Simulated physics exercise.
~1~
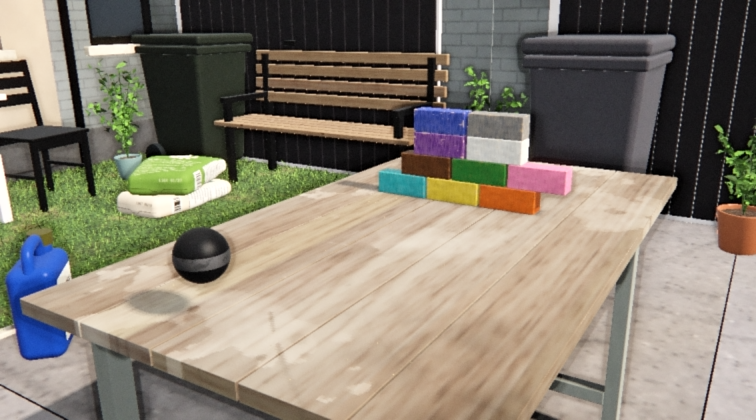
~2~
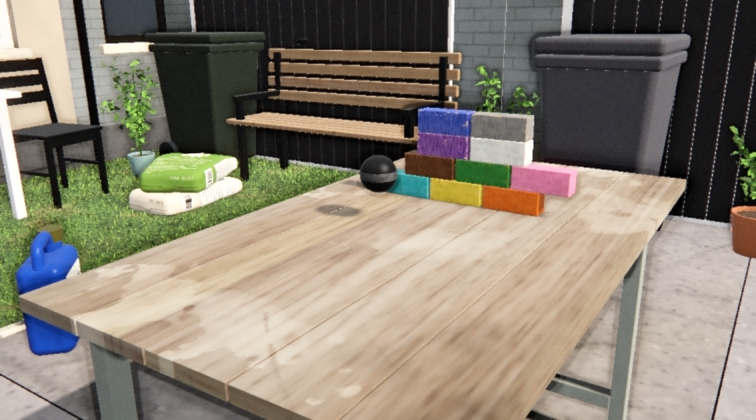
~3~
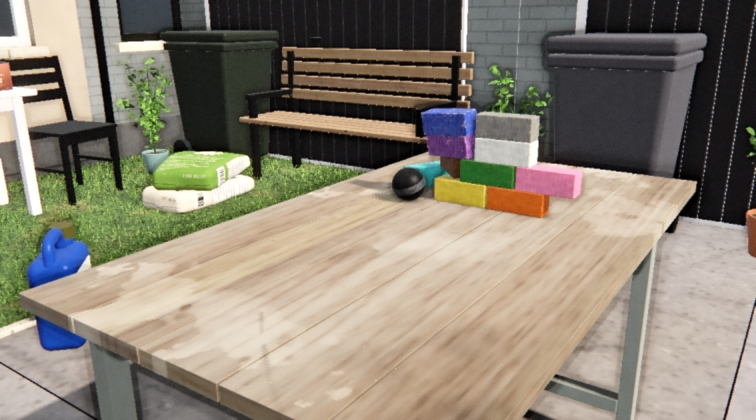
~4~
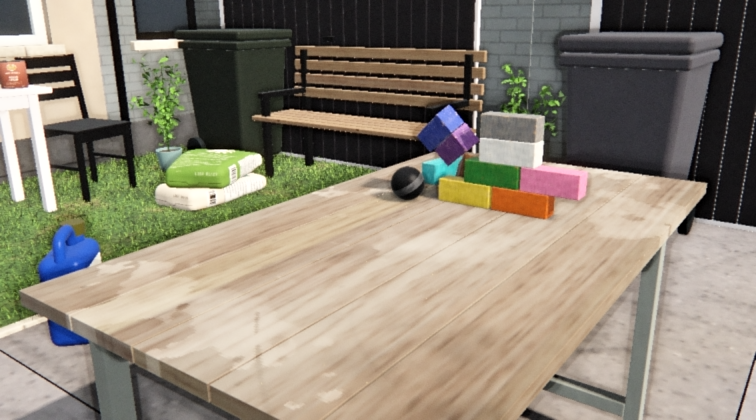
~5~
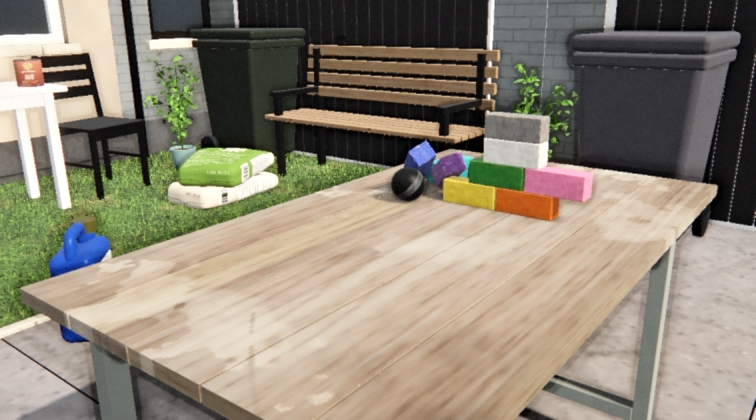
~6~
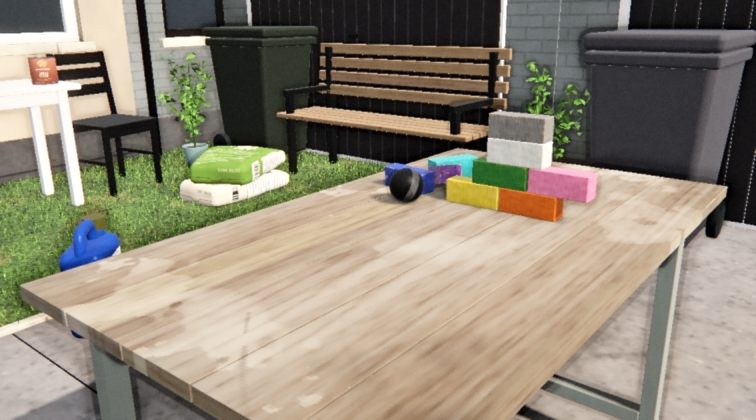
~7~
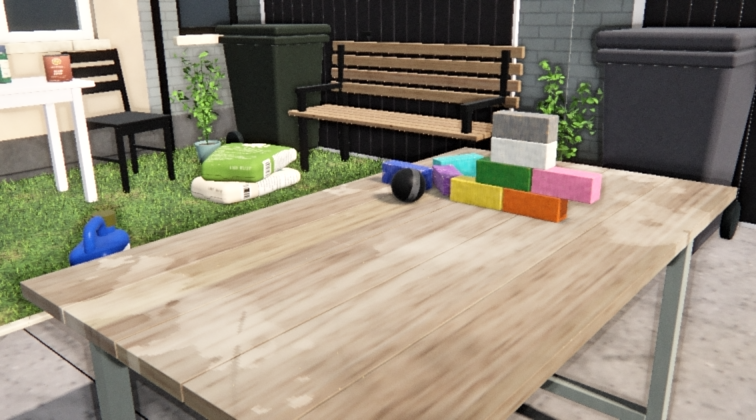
On a wooden table outdoors, a black ball flew right into the left side of a stack of colorful blocks, knocking the turquoise one back. The blue and purple blocks toppled down beside the ball, while the rest of the stack stayed standing.
